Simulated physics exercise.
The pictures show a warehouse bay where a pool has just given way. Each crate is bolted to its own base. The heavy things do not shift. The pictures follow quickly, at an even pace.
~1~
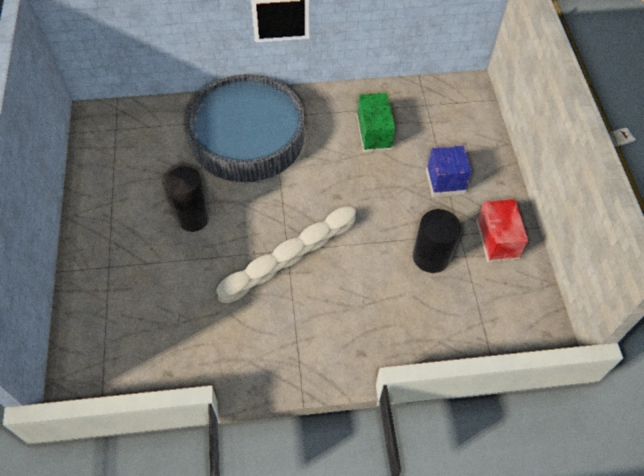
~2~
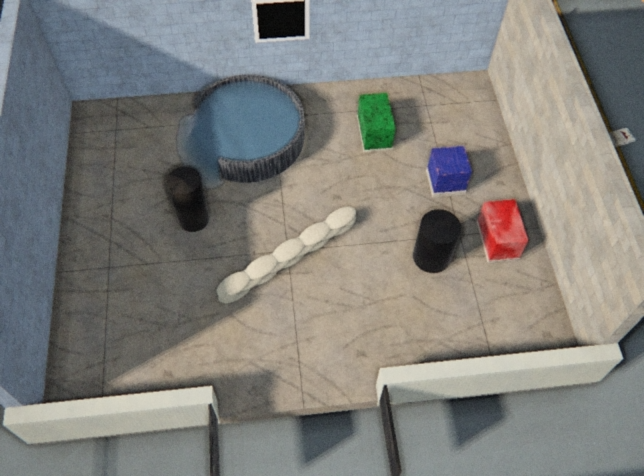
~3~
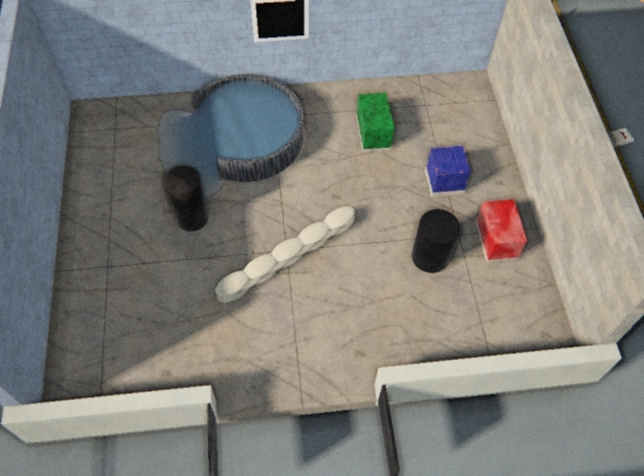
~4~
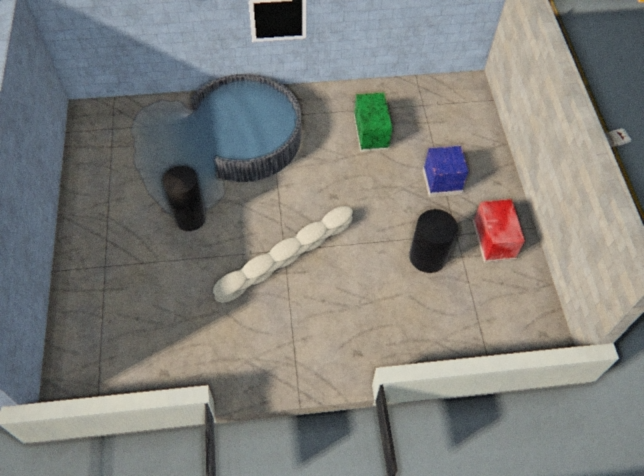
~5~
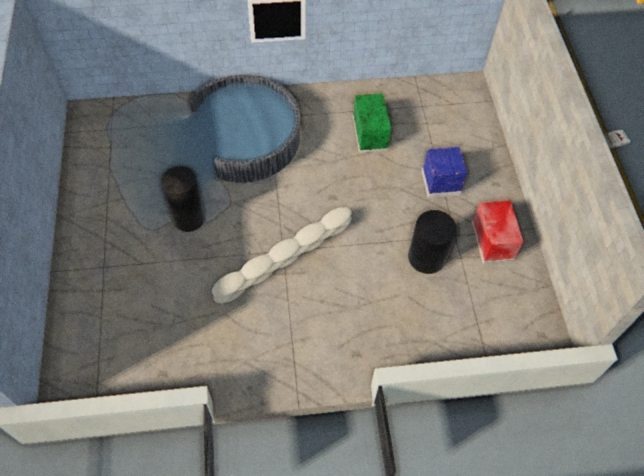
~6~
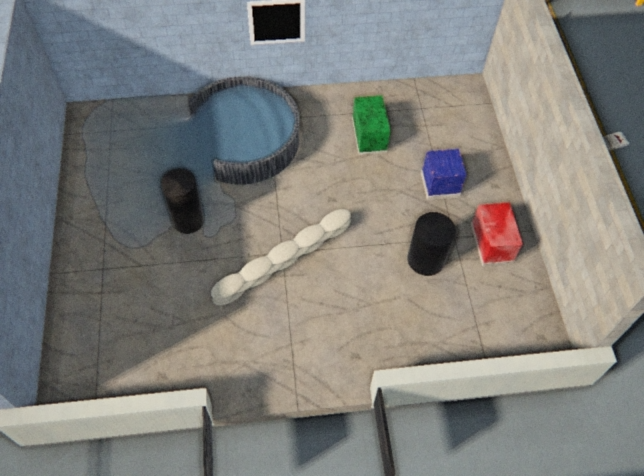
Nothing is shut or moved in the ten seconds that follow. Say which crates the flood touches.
One by one: The green crate stays dry; the blue crate stays dry; the red crate stays dry.
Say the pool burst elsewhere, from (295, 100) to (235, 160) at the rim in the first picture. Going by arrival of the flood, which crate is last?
Last comes the red crate.
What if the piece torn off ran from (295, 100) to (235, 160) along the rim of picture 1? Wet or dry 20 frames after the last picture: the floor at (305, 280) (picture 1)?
At that place: Dry.
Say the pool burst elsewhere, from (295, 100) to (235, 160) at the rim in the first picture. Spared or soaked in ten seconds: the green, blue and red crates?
Green crate takes water; blue crate is topped; red crate is topped.
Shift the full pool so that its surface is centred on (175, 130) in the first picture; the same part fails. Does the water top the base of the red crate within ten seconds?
Then: The red one keeps dry.
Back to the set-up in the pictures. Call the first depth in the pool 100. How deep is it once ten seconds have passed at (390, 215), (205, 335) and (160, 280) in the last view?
Roughly 4, 10 and 8 per cent, in turn.
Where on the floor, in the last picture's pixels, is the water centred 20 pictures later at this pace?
I would point to (139, 193).
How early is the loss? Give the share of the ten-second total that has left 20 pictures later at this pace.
Near 0 in a hundred.
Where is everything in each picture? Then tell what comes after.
In the first frame, the round pool at (246, 120) is whole and still.
In the second frame, water pours out at (196, 147) and has run to (216, 185).
In the third frame, water pours out at (195, 147) and has run to (168, 115).
In the fourth frame, the front is at (150, 109), out from the gap at (193, 147).
In the fifth frame, water pours out at (192, 148) and has run to (147, 224).
In the sixth frame, the front is at (95, 115), out from the gap at (191, 150).
A moment on, water covers 20 % of the floor; the green crate not reached, the blue crate not reached, the red crate not reached.
Next, water covers 20 % of the floor; the green crate not reached, the blue crate not reached, the red crate not reached.
Then, water covers 25 % of the floor; the green crate not reached, the blue crate not reached, the red crate not reached.
Later, water covers 45 % of the floor; the green crate water round its plinth, the blue crate not reached, the red crate not reached.
In the end, water covers 70 % of the floor; the green crate stayed above the water, the blue crate stayed above the water, the red crate stayed above the water.
